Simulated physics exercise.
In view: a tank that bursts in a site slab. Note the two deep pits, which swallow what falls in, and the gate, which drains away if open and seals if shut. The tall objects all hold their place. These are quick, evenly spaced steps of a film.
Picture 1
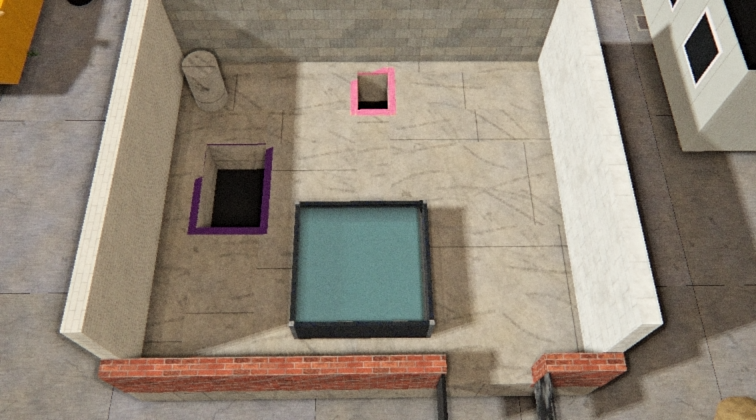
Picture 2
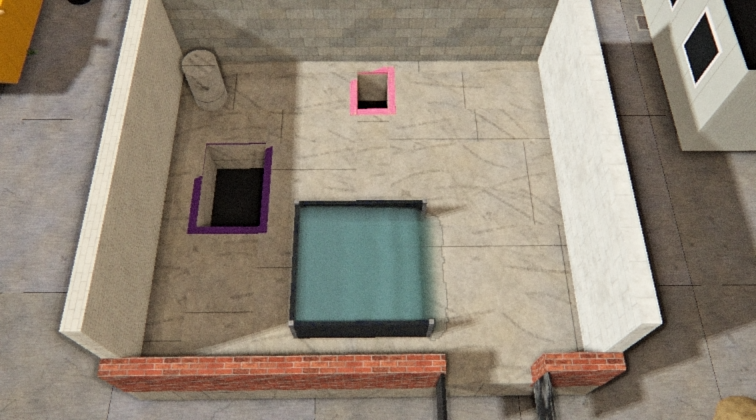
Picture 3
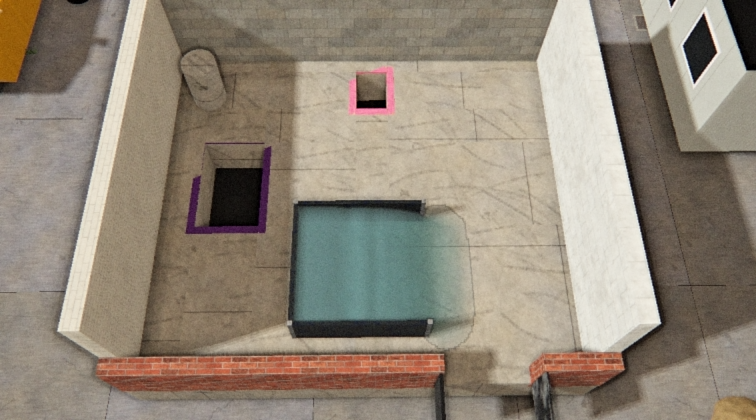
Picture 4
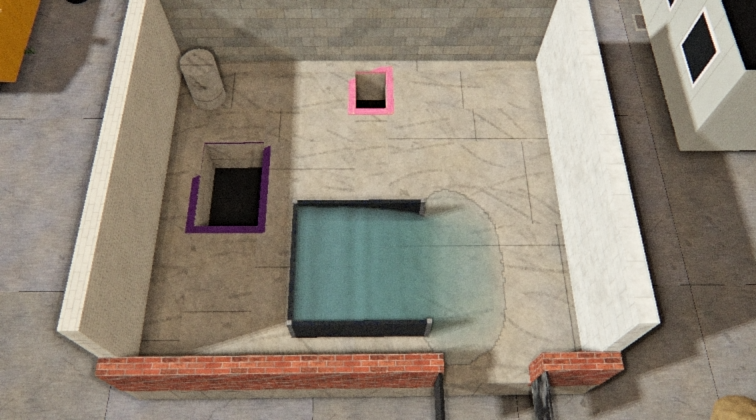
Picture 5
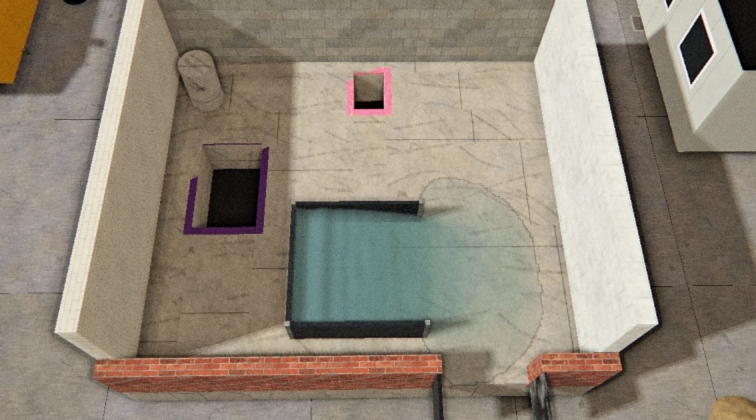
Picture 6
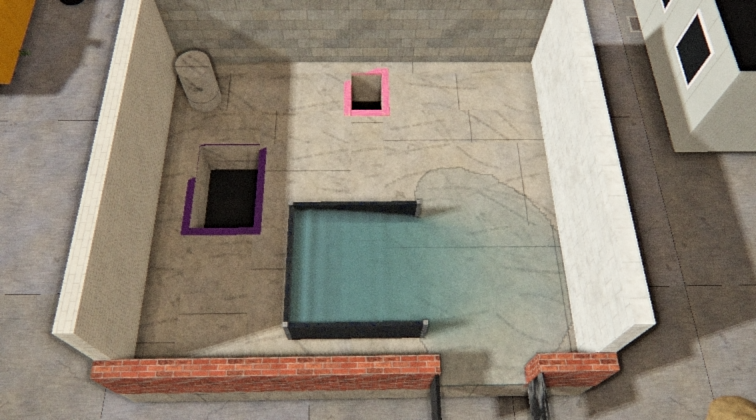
A walled concrete slab with a low brick wall and gate at the near side is seen from high above, the view drifting very slightly. A dark-framed tank of teal water sits near the middle, with a purple-edged pit to its left and a smaller pink-edged pit behind. The tank's right side opens and water pours out, spreading rightward in a widening, thinning sheet.
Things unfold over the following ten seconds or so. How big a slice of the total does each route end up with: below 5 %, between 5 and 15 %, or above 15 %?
Final slices - gate: Above 15 %, pink pit: Above 15 %, purple pit: Below 5 %.
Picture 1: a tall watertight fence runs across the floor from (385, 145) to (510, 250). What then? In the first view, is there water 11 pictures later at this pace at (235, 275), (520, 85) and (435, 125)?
Going one after another, I'd say kept clear of the flood, then kept clear of the flood, then kept clear of the flood.
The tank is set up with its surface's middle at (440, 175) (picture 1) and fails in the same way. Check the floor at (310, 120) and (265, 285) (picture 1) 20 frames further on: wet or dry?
So, first one left untouched, second one left untouched.
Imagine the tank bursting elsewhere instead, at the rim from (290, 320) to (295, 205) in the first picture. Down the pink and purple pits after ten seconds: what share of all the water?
Pink about 4 %, purple about 50 %.
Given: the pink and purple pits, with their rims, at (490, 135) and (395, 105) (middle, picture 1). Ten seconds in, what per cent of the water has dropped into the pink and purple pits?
Pink 20%, purple 20%.
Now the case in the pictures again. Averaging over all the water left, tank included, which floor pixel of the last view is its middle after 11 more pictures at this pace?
Centre of the water: Near (470, 267).
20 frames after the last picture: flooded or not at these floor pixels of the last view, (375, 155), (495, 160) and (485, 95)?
The readings in sequence are waterless, watered, watered.
A moment on, water covers 25 % of the floor; the gate 1 %, the pink pit 0 %, the purple pit 0 %.
Next, water covers 30 % of the floor; the gate 4 %, the pink pit 0 %, the purple pit 0 %.
Then, water covers 40 % of the floor; the gate 11 %, the pink pit 0 %, the purple pit 0 %.
Later, water covers 60 % of the floor; the gate 22 %, the pink pit 9 %, the purple pit 0 %.
In the end, water covers 75 % of the floor; the gate 30 %, the pink pit 17 %, the purple pit 2 %.
